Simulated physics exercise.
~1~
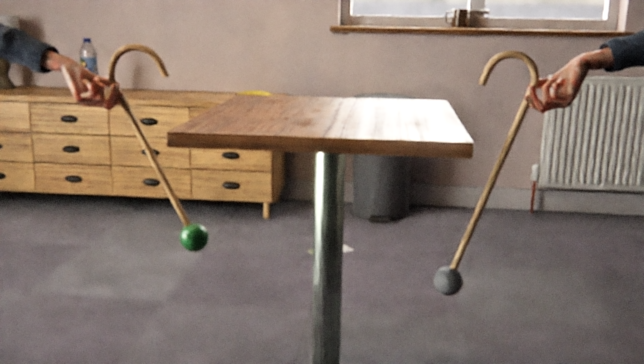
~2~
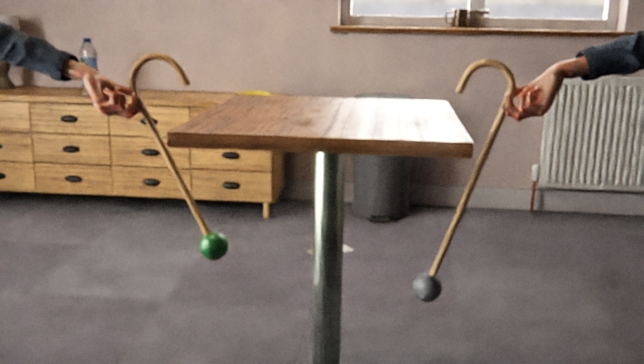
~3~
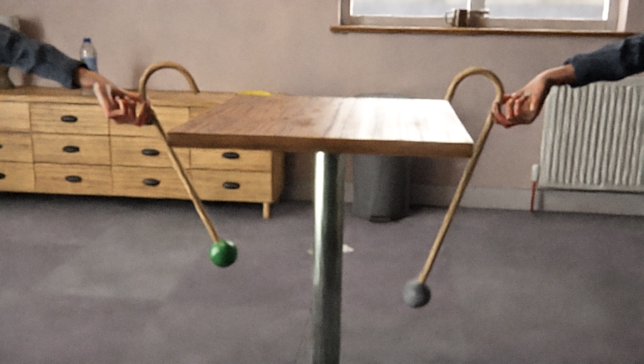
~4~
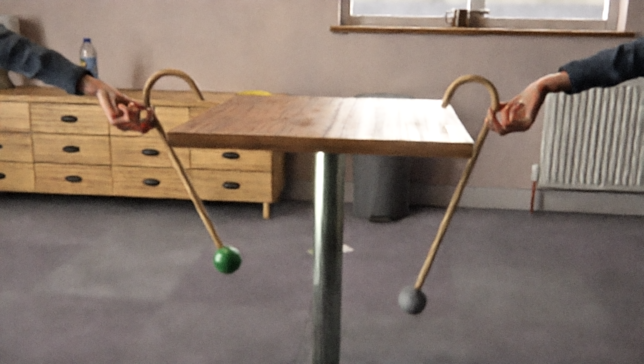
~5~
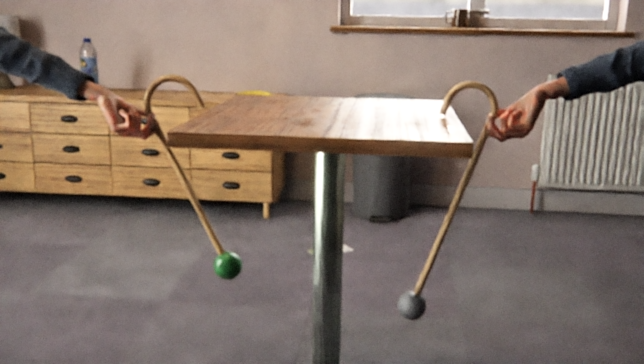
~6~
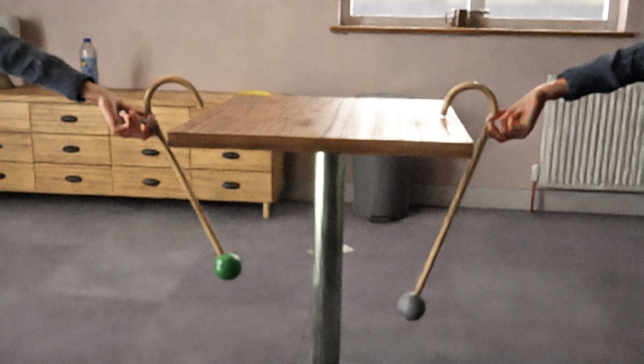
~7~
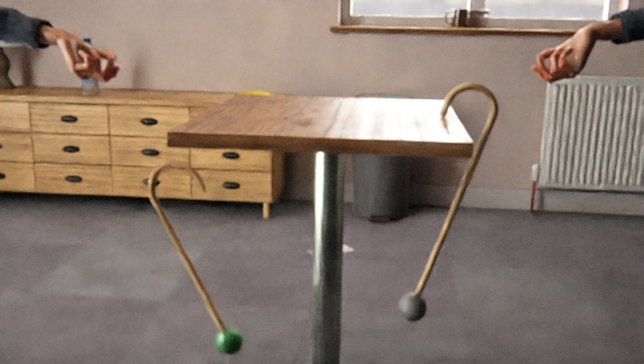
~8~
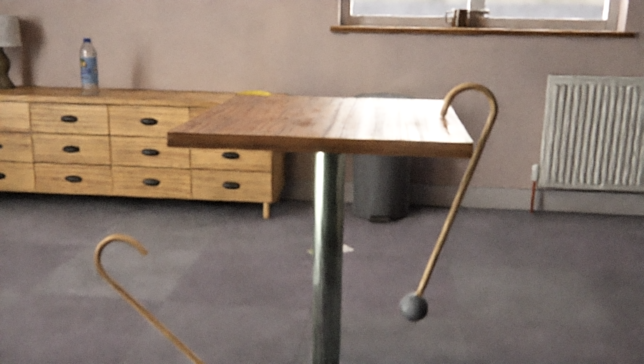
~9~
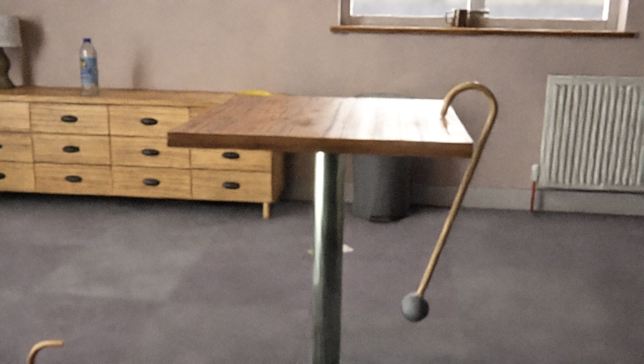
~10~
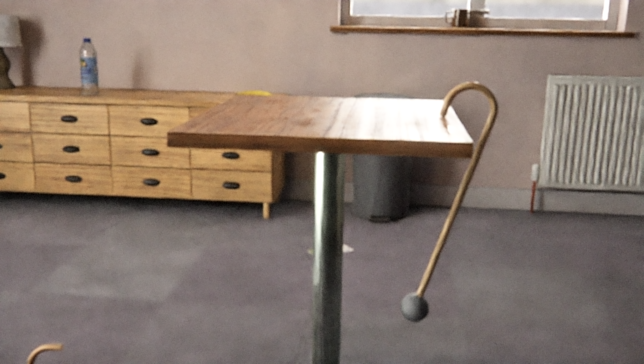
Two thin cane-like rods with curved tops hang from hands on either side of a wooden table, a green ball tipping the left one and a grey ball the right. The still view faces the table's metal post, with drawers, a bin and a radiator behind. Both hands move the rods inward and lower them until the hooks meet the table's edges. The hands then let go and withdraw. The green-tipped rod drops at once, tilting leftward as it falls, while the grey-tipped one stays hanging. Finally, only the fallen rod's curved end shows at the lower left.
